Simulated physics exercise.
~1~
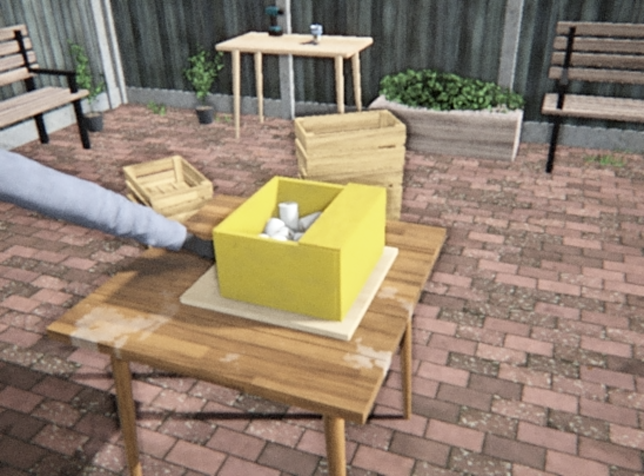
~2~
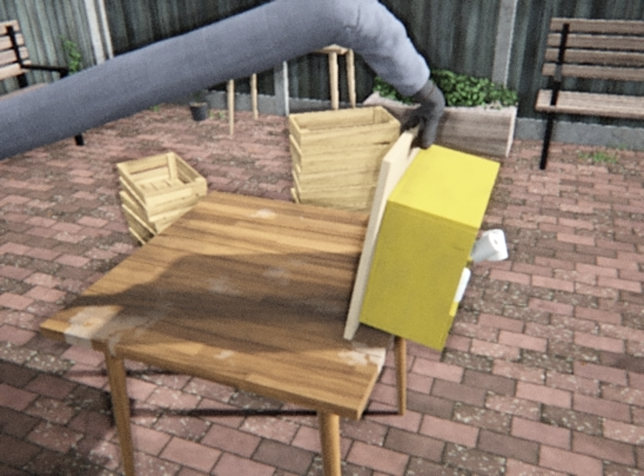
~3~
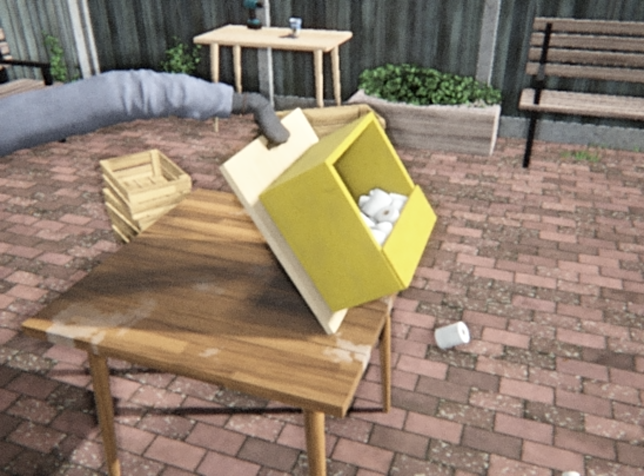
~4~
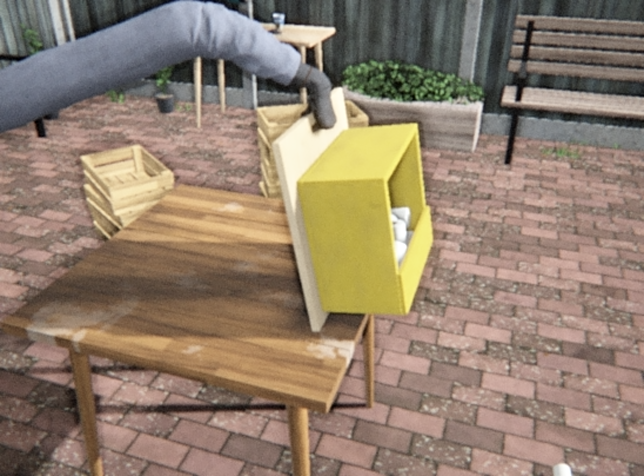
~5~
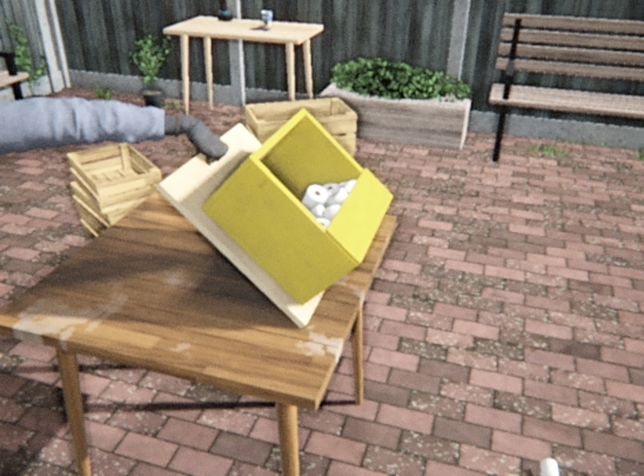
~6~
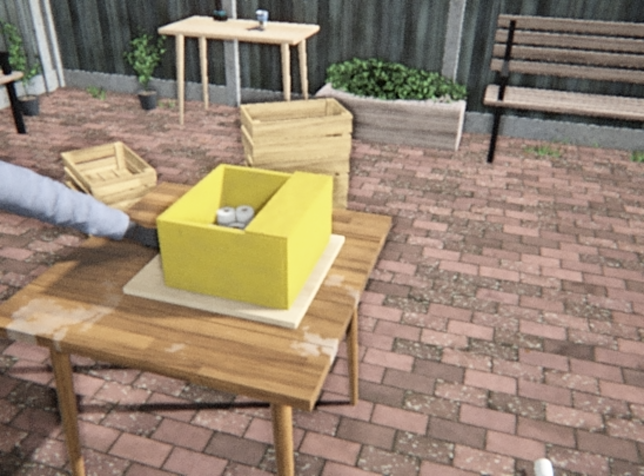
A gray-sleeved arm tipped up the left side of a board holding a yellow container of white paper rolls, spilling some onto the brick patio, then lowered it partway, raised it again, and finally set it flat on the wooden table with rolls still inside.
